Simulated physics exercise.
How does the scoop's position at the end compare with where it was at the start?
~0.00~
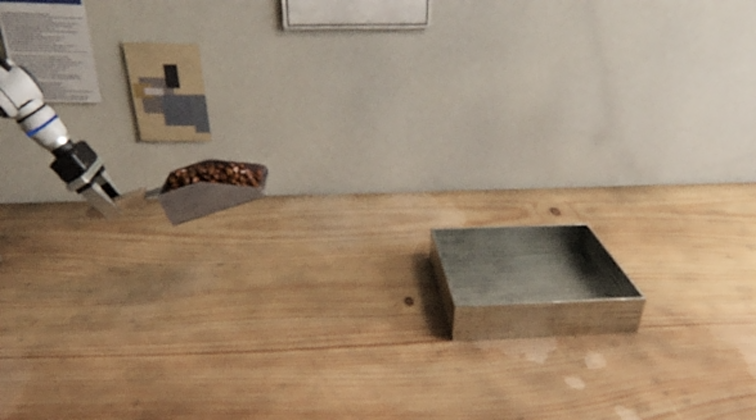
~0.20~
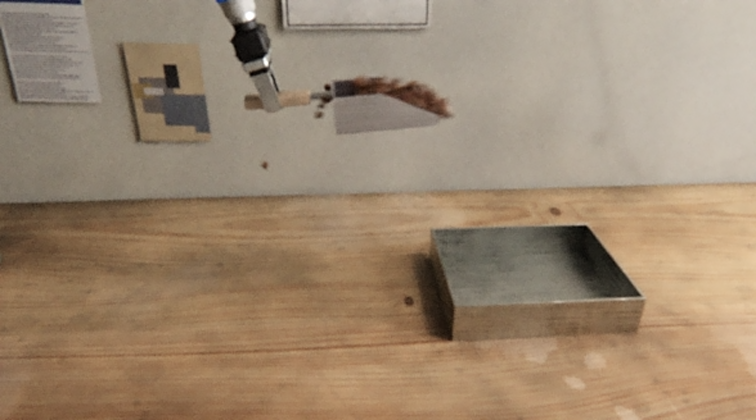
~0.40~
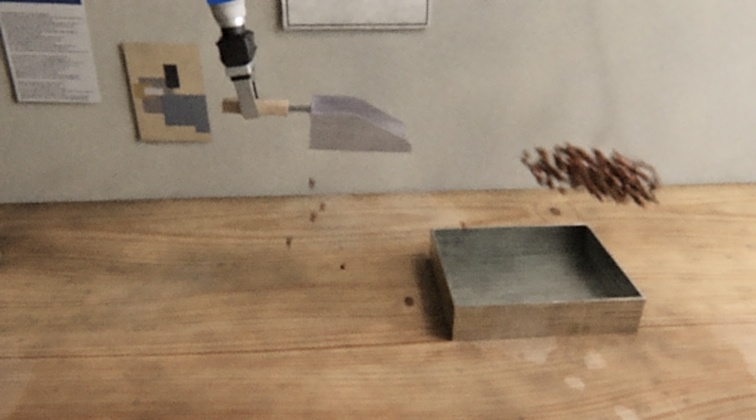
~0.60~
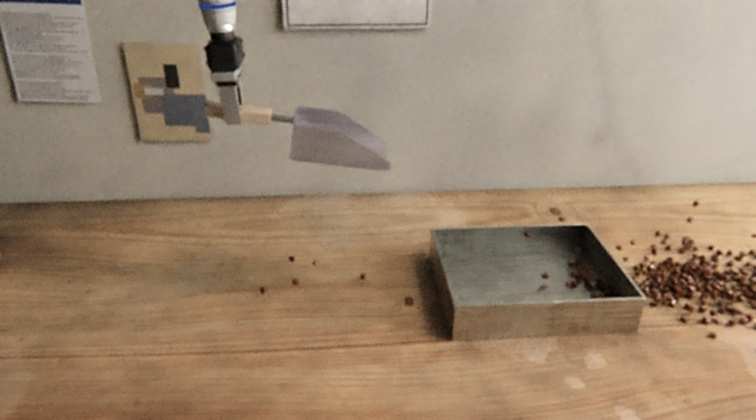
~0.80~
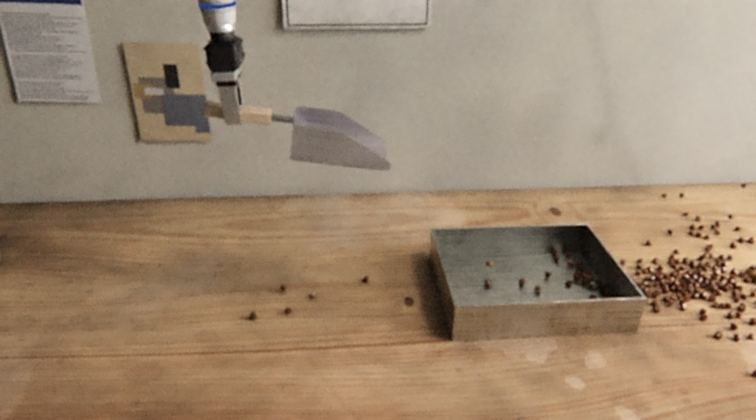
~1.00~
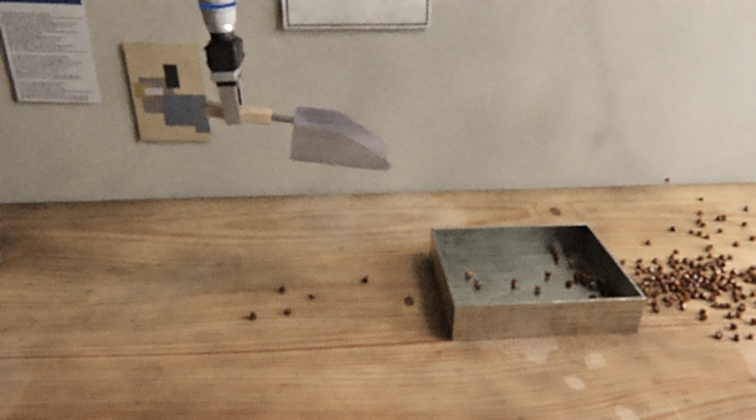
At the end, the scoop is farther to the right and higher up than at the start, held in the air to the left of the metal tray.
